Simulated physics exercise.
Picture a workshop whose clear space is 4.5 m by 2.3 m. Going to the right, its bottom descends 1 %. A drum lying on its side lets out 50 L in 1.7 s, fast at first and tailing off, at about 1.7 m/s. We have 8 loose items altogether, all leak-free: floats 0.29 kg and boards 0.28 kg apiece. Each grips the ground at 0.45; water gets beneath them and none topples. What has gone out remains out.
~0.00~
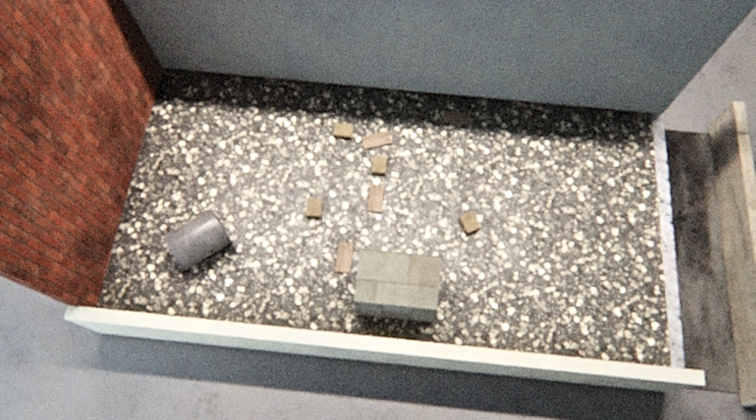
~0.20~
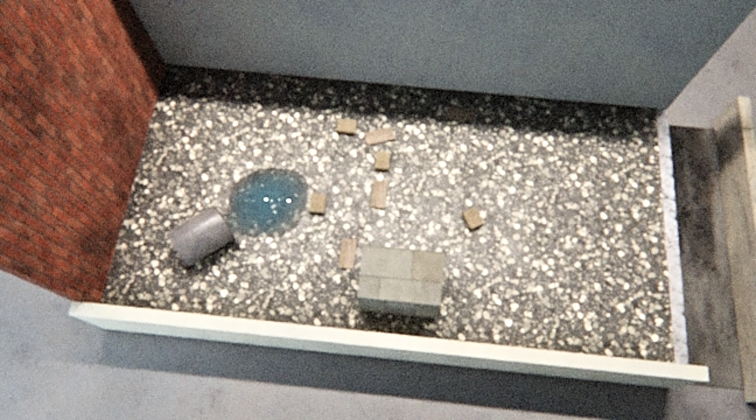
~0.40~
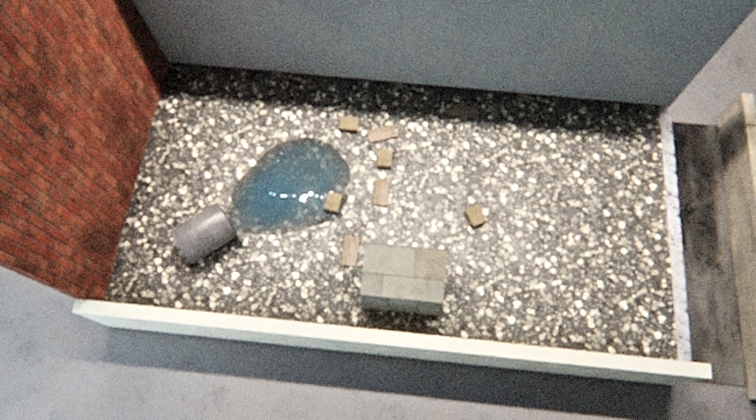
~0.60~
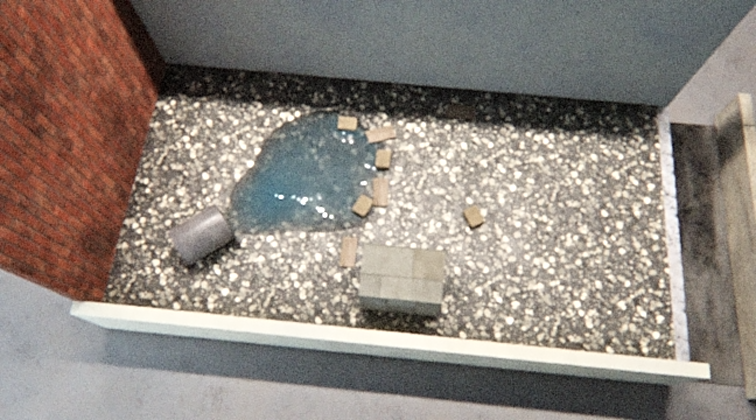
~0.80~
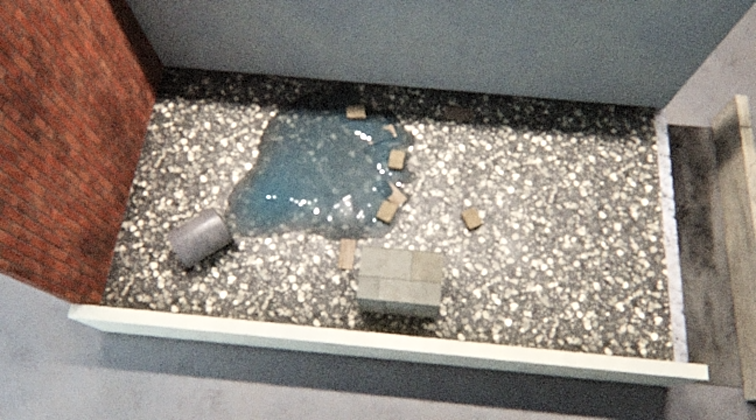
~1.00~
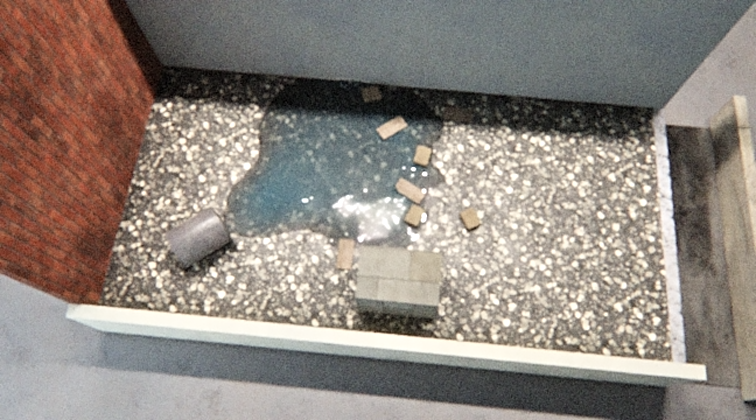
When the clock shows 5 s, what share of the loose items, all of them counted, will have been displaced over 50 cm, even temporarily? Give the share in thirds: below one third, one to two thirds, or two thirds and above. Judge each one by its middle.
I reckon the two-thirds line is reached.
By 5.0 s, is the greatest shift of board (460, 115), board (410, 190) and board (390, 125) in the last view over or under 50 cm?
Above the mark, above the mark, above the mark.
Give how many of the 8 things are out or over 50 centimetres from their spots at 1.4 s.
My count gives 5.
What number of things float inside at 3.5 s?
2.
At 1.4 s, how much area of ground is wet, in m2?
Somewhere about 3.0 m2, give or take.
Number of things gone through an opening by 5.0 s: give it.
That would be 5.
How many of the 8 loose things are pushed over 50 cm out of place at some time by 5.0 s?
It comes to 6 of them.
After 1.4 s 5 of 8 are over 50 cm from their spots; 3 afloat.
After 2.2 s 6 of 8 are over 50 cm from their spots; 4 afloat.
After 3.5 s 6 of 8 are over 50 cm from their spots; 2 afloat.
After 5.0 s 6 of 8 are over 50 cm from their spots, and 6 have been at some point; 0 afloat.
